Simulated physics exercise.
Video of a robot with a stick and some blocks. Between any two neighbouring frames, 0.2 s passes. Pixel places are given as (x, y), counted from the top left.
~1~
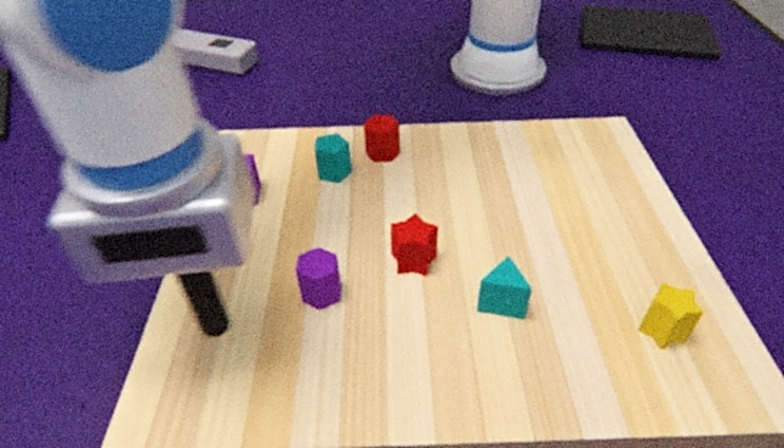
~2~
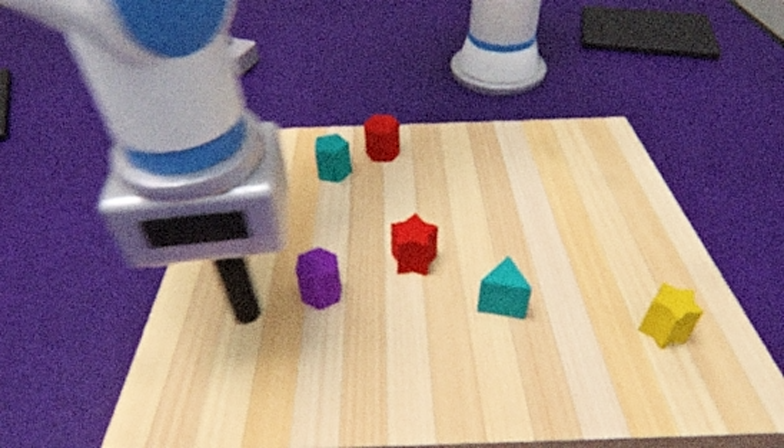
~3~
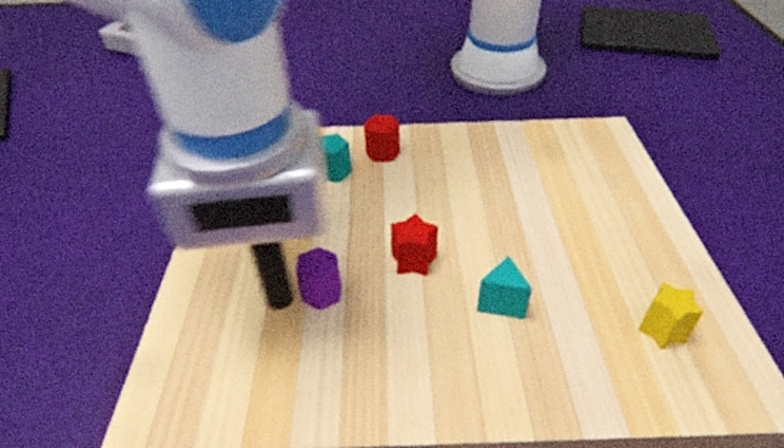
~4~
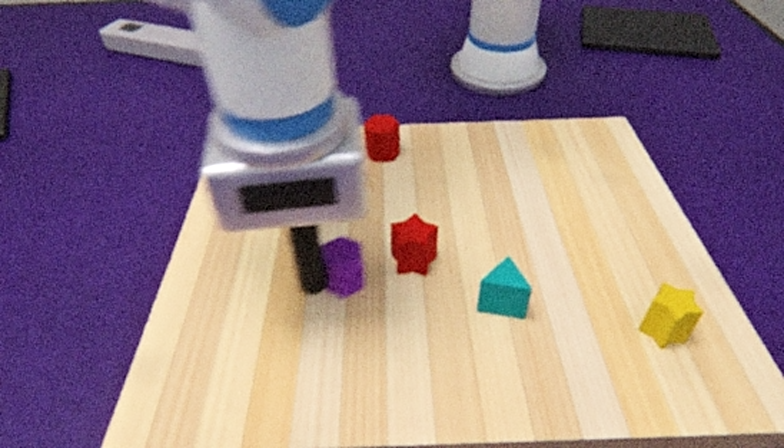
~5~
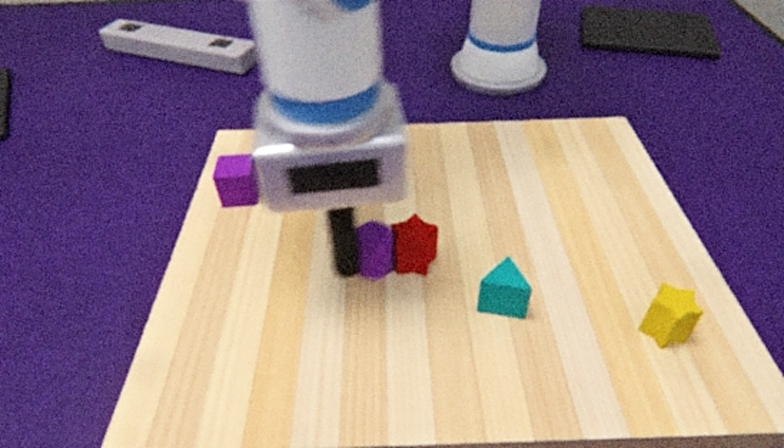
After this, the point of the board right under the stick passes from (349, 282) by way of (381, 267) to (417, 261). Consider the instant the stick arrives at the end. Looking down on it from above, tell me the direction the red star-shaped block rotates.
Verdict: Clockwise.
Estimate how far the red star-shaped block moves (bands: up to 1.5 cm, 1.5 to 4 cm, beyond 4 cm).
Covers 1.5 to 4 cm.
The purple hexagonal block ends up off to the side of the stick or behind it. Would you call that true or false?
This is true.
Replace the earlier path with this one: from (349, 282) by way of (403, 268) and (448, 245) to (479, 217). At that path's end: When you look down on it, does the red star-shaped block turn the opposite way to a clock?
Short answer: No.
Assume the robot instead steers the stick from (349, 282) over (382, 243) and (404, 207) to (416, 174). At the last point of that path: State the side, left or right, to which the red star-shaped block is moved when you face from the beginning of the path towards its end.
Sideways shift: Right.
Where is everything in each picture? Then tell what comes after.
Lower end of the stick at (216, 326), tops of blocks, purple hexagonal block at (316, 262), red star-shaped block at (414, 229), in the first frame.
Stick at (248, 313), blocks as before, in the second frame.
Stick at (280, 300), blocks as before, in the third frame.
Stick at (314, 285), purple hexagonal block at (341, 250), in the fourth frame.
Stick at (347, 268), purple hexagonal block at (373, 234), red star-shaped block at (414, 229), in the fifth frame.
On the path given first. Halfway along, stick at (381, 253); purple hexagonal block at (399, 216), turned 20° anticlockwise; red star-shaped block at (436, 222), turned 35° clockwise.
At the end, stick at (417, 247); purple hexagonal block at (409, 207), turned 45° anticlockwise; red star-shaped block at (446, 219), turned 50° clockwise.
